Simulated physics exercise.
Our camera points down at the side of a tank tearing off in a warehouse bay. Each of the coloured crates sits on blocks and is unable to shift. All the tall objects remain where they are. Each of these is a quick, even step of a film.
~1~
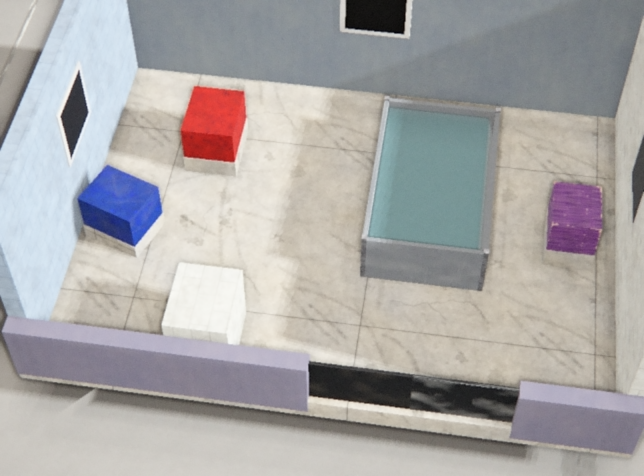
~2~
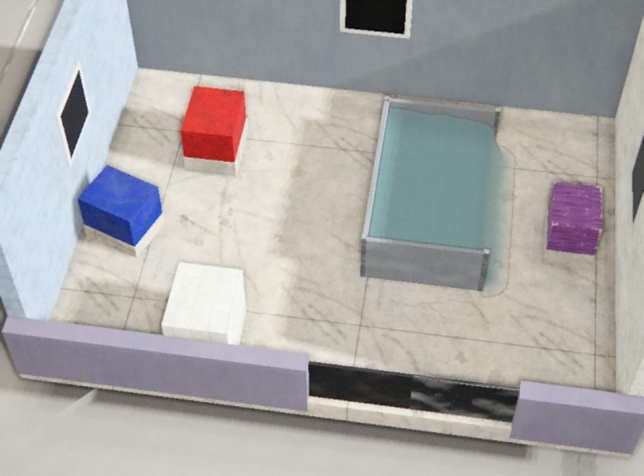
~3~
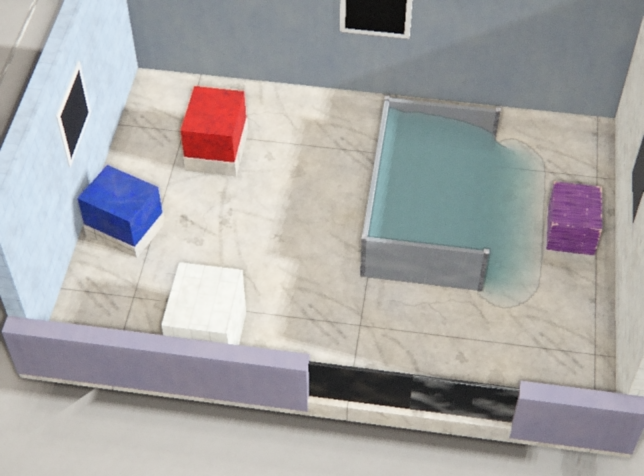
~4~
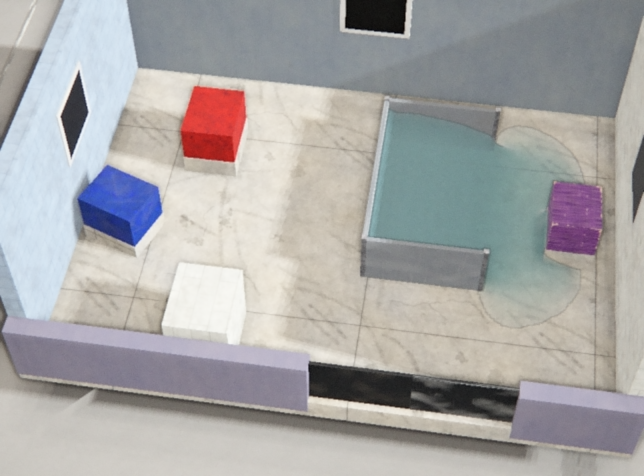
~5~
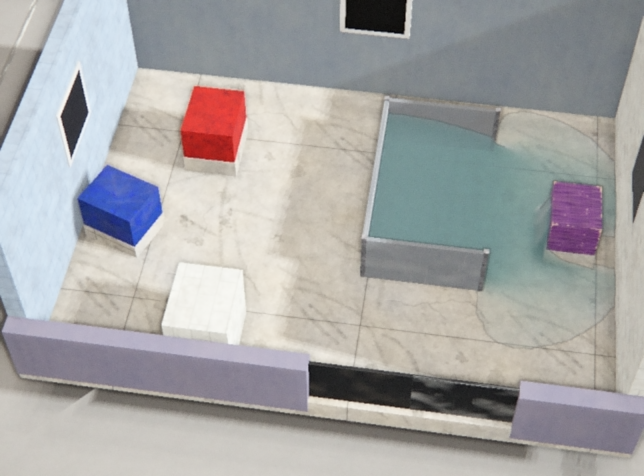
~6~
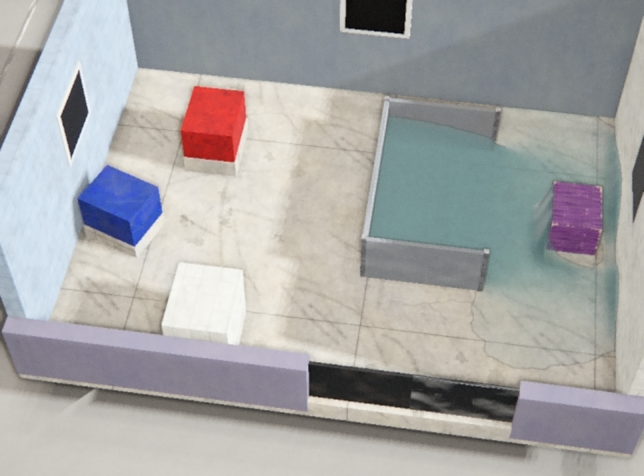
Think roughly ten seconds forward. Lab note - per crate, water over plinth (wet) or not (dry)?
Red crate: Dry; blue crate: Dry; purple crate: Wet.
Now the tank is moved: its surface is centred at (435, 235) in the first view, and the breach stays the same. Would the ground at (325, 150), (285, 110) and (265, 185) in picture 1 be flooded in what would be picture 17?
Results in order - left untouched, left untouched, left untouched.
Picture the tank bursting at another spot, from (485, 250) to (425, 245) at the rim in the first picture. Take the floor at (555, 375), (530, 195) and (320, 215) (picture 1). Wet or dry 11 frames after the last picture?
The first comes out soaked, the second untouched, the third untouched.
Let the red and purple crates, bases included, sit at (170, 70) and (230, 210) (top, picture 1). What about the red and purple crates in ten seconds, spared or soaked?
The red crate is untouched, and the purple crate is untouched.
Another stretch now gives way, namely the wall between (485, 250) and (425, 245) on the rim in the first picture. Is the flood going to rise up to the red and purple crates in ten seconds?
In my view the red crate is never reached, and the purple crate is never reached.
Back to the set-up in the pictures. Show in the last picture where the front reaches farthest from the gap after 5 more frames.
Somewhere close to (613, 424).
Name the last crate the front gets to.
Go for the crate marked blue.
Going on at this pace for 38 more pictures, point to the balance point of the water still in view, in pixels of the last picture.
Estimate: (392, 231).
A moment on, water covers 25 % of the floor; the red crate not reached, the blue crate not reached, the purple crate water round its plinth.
Next, water covers 35 % of the floor; the red crate not reached, the blue crate not reached, the purple crate water round its plinth.
Then, water covers 60 % of the floor; the red crate water round its plinth, the blue crate not reached, the purple crate water round its plinth.
Later, water covers 90 % of the floor; the red crate water round its plinth, the blue crate water round its plinth, the purple crate water round its plinth.
In the end, water covers 100 % of the floor; the red crate stayed above the water, the blue crate stayed above the water, the purple crate was topped.
